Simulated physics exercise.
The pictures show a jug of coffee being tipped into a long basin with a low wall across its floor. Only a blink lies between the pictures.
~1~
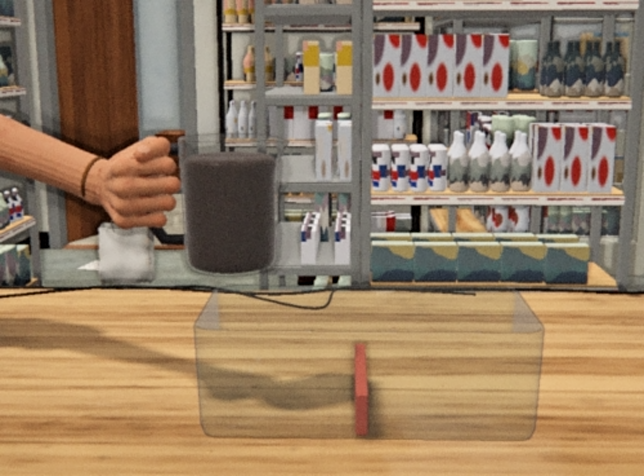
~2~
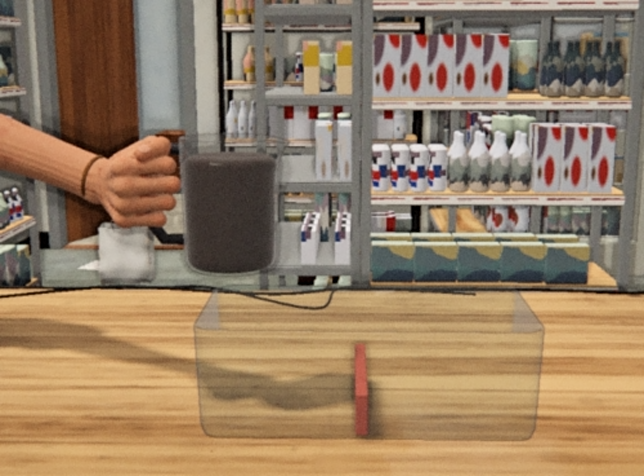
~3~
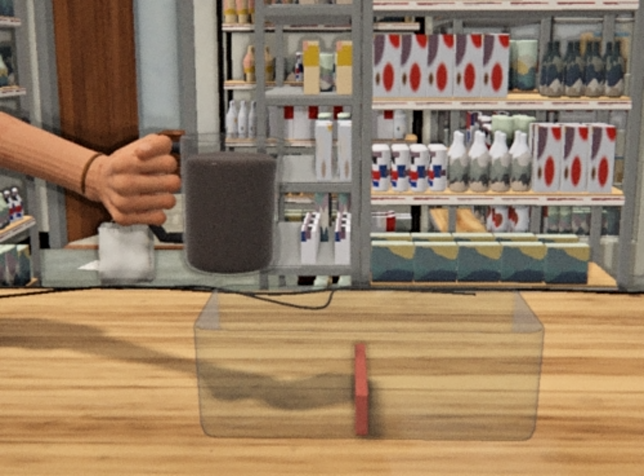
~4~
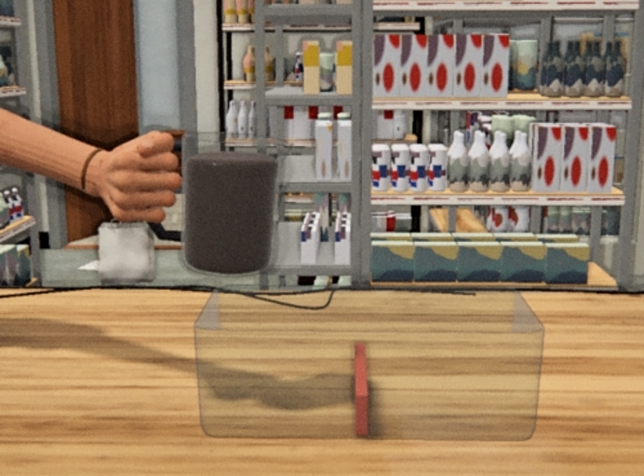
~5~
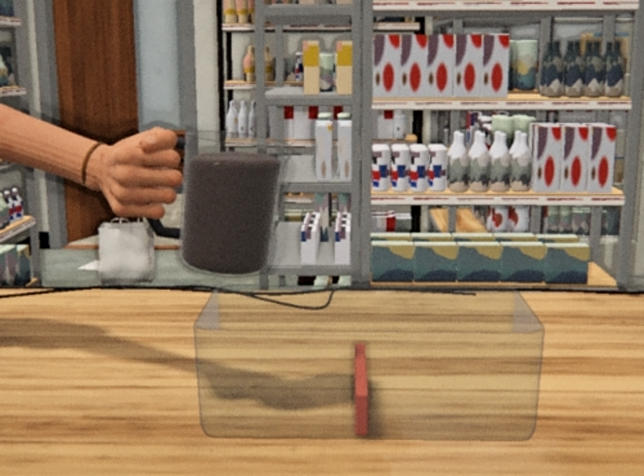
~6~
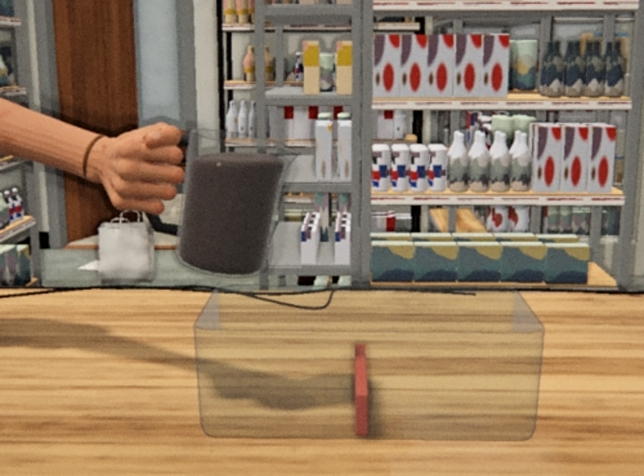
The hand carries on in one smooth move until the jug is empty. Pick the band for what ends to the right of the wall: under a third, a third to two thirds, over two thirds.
It comes to between a third and two thirds.
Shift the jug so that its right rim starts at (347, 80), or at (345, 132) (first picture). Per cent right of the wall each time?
Near 95 % and 95 %.
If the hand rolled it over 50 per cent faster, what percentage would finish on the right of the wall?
Some 45 per cent.
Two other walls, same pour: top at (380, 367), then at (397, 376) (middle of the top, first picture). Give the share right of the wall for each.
The first gives 20 %, the second 5 %.
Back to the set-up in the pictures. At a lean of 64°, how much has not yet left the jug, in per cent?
Roughly 85 in a hundred.
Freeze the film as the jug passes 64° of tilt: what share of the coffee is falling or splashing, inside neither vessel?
It comes to 10 per cent or so.
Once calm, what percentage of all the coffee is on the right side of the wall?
About 60 per cent.
A moment on, the jug is tipped part way and 85 per cent is still to pour, 1 is left of the wall and 3 right of it.
Next, the jug is tipped right over and 33 per cent is still to pour, 9 is left of the wall and 43 right of it.
Then the jug is tipped right over and 1 per cent is still to pour, 38 is left of the wall and 59 right of it.
Later the jug is tipped right over and 0 per cent is still to pour, 40 is left of the wall and 59 right of it.
In the end 40 per cent lies left of the wall, 59 right of it and 1 outside.
